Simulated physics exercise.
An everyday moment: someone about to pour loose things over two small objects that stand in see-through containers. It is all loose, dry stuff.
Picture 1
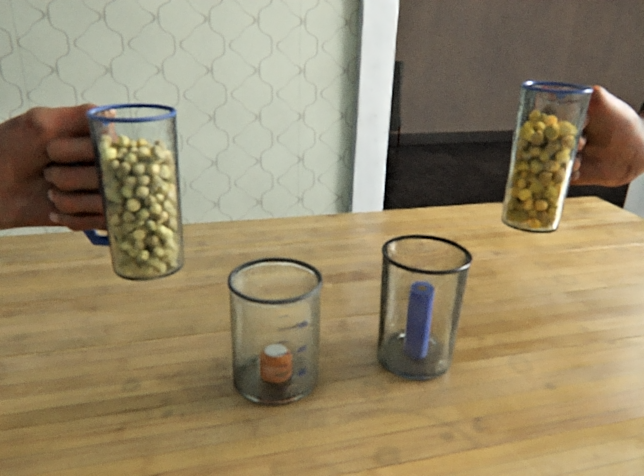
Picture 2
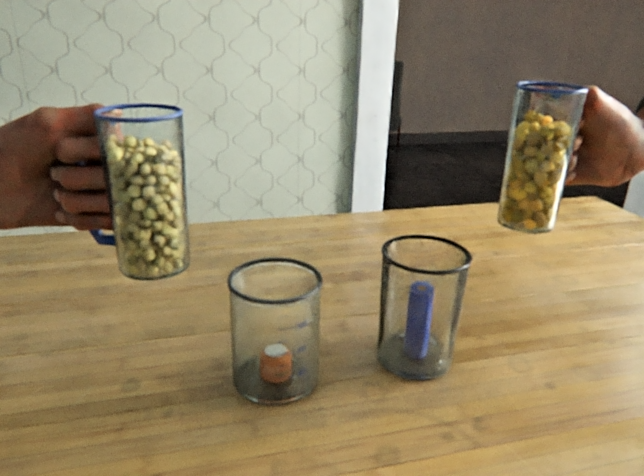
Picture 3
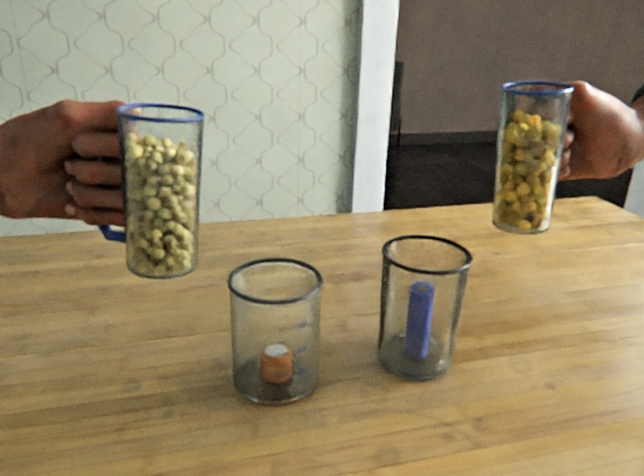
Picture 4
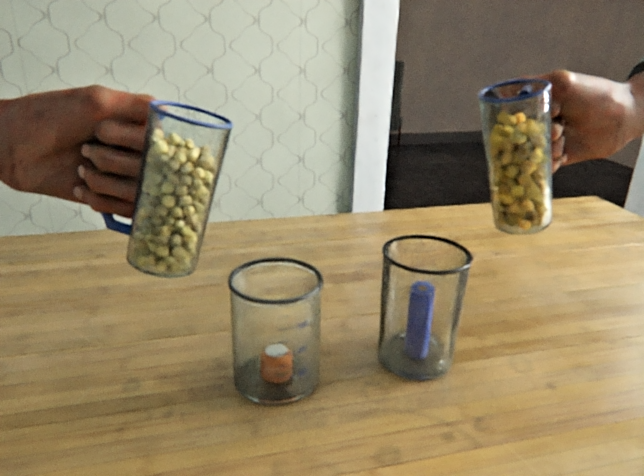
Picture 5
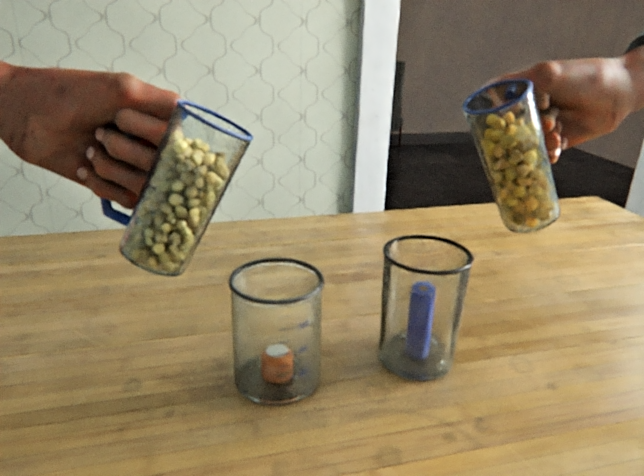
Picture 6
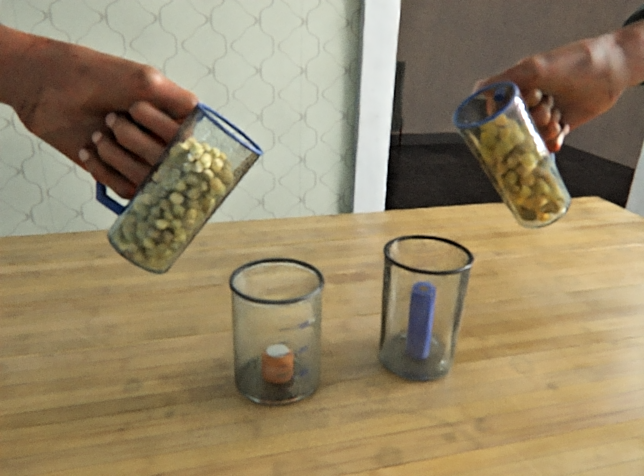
Two hands moving cups of soya beans and puffed corn balls inward and tilting them toward two clear containers holding small objects.
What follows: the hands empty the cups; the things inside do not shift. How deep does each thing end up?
The left object disappears under the fill and the right object keeps its head above the surface.
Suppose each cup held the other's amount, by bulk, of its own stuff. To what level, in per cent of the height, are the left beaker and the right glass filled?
Left: 50 %. Right: 60 %.
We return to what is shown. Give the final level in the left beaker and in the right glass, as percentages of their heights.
Near 55 on the left, 50 on the right.
Then, 0.46 s later than the last frame, left beaker empty, all of its cupful still in the cup; right glass empty, all of its cupful still in the cup.
Then, 0.87 s later than the last frame, left beaker nearly empty, the larger part of its cupful still in the cup; right glass nearly empty, the larger part of its cupful still in the cup.
Then, 1.21 s later than the last frame, left beaker half full, none of its cupful still in the cup, one piece on the table; right glass a third full, none of its cupful still in the cup.
When it is over, left beaker half full (surface near (277, 321)), one piece on the table; right glass half full (surface near (422, 305)), nothing beside it; the left thing is covered; the right thing is still showing.
